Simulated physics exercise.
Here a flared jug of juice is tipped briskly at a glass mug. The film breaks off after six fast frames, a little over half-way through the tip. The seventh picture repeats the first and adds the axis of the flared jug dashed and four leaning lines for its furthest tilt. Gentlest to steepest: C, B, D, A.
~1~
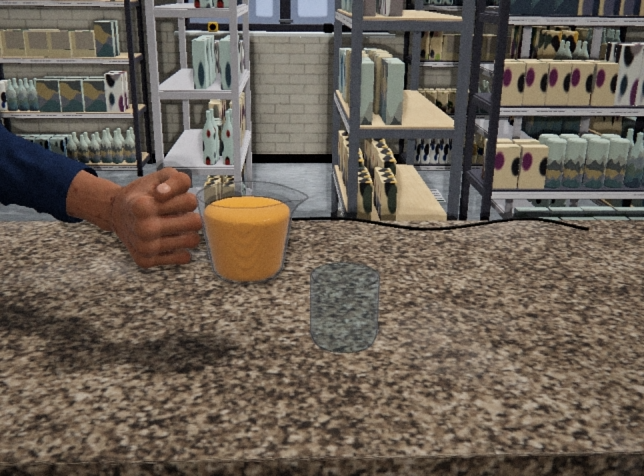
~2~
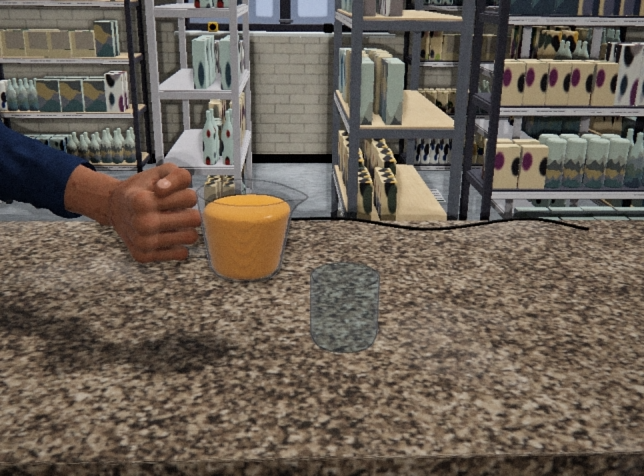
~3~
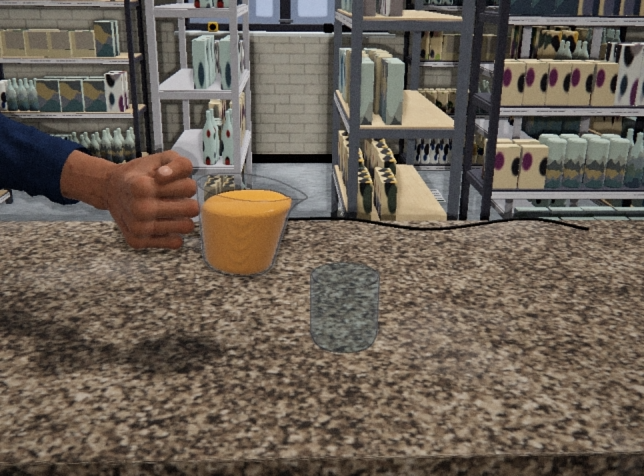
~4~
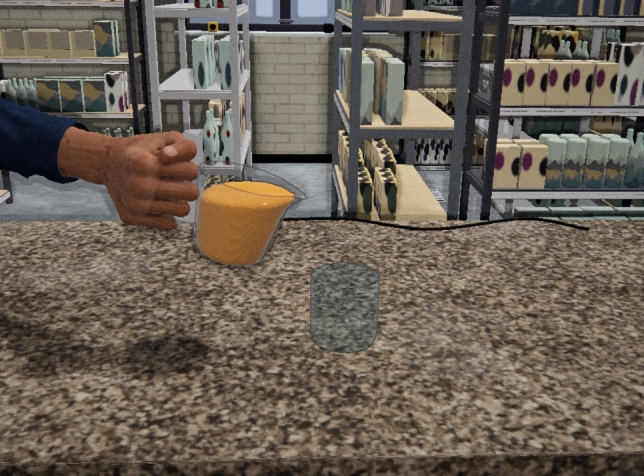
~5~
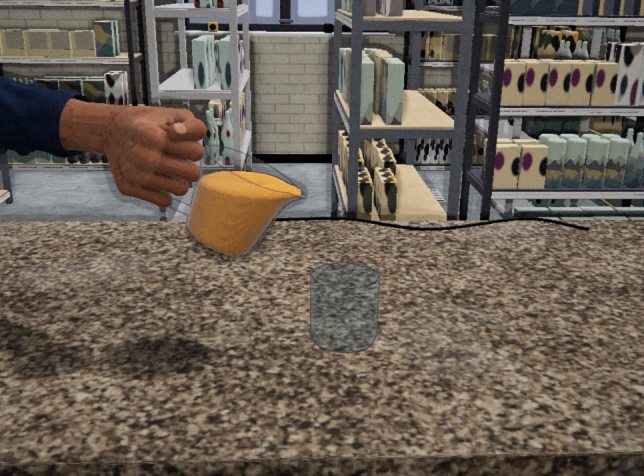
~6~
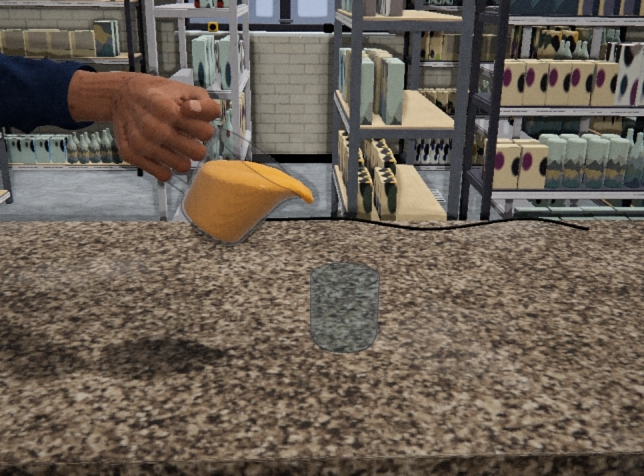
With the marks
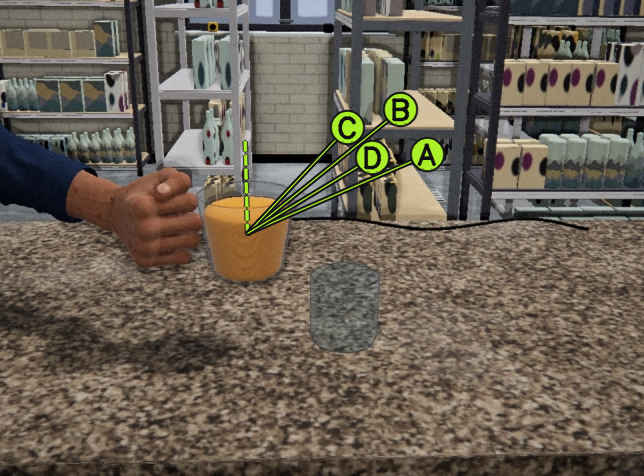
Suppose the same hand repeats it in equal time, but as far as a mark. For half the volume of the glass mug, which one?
Use tilt B.
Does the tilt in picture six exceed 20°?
Yes, it does.
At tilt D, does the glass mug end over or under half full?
Over.
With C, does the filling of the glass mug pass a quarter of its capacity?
Yes.
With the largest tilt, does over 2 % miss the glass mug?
Yes.
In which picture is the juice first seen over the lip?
In picture 6.
On the marked copy, A at (411, 161); B at (387, 120); C at (335, 139); D at (357, 166).
With A, the glass mug ends with about 68 % of what it can hold; 16 % of the juice is spilt.
With B, the glass mug ends with about 52 % of what it can hold.
With C, the glass mug ends with about 35 % of what it can hold.
With D, the glass mug ends with about 63 % of what it can hold; 6 % of the juice is spilt.
